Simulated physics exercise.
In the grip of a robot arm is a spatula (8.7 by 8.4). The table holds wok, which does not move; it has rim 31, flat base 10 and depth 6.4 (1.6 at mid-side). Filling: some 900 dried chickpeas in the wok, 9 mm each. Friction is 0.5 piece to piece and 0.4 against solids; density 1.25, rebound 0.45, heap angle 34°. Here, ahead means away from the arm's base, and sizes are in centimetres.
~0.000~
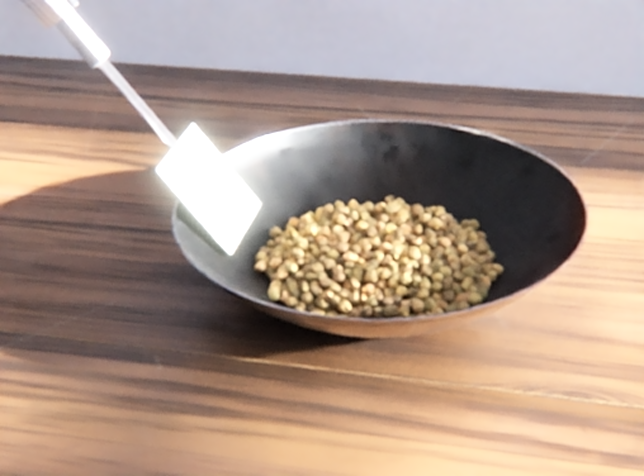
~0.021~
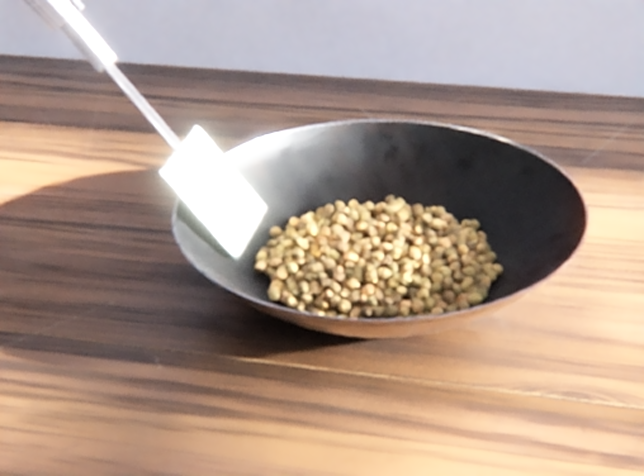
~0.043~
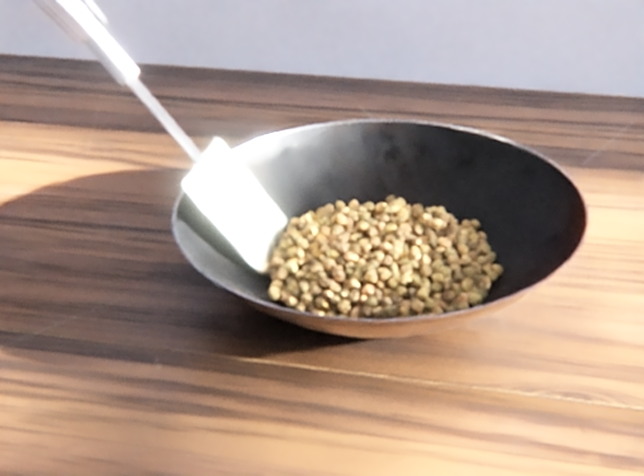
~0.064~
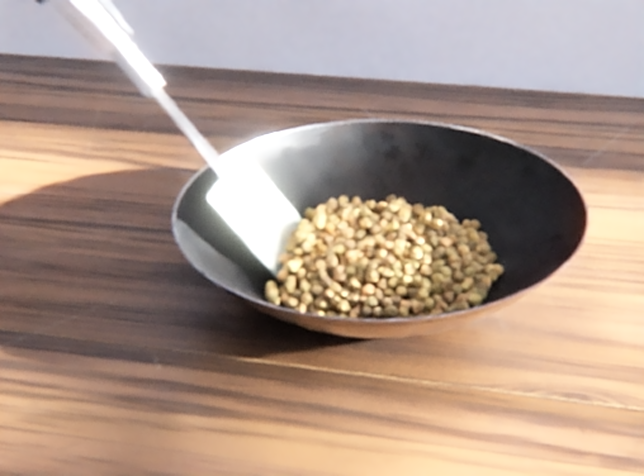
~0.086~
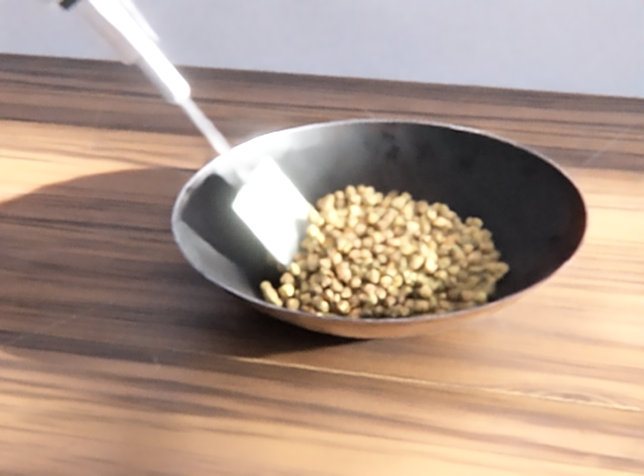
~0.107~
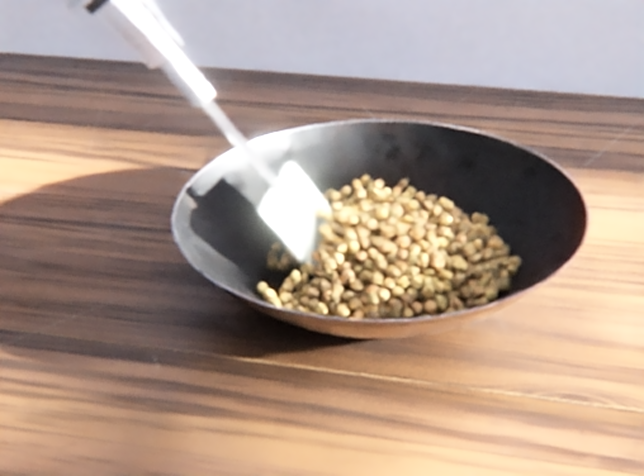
A shiny spatula moves down and right into a dark wok, pushing the chickpeas rightward.
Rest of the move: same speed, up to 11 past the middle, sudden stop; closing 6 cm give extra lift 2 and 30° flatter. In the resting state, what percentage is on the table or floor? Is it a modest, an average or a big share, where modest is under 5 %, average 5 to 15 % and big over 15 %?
Big.
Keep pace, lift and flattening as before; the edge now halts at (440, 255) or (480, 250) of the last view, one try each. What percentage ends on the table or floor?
Some 0 and 0 per cent.
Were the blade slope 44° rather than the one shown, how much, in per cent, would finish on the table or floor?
My guess is close to 25 per cent.
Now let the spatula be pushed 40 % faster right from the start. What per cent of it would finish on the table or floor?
About 35 %.
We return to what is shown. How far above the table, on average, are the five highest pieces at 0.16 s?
5 cm.
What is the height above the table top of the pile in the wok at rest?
5.5 cm.
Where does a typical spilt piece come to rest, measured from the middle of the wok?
I'd say some 26 centimetres, give or take.
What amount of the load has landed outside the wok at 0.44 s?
Around 15 %.
After 0.16 s, sloping 52°, highest piece 5 above the table; 900 in the wok.
After 0.21 s, sloping 43°, highest piece 7 above the table; 900 in the wok.
After 0.44 s, sloping 22°, highest piece 9 above the table; 648 in the wok, 143 on the table or floor, 109 on the blade or in flight.
After 1.49 s, sloping 22°, highest piece 5 above the table; 648 in the wok, 252 on the table or floor.
In the end, 648 in the wok, 252 on the table or floor. That is 28 % on the table or floor.
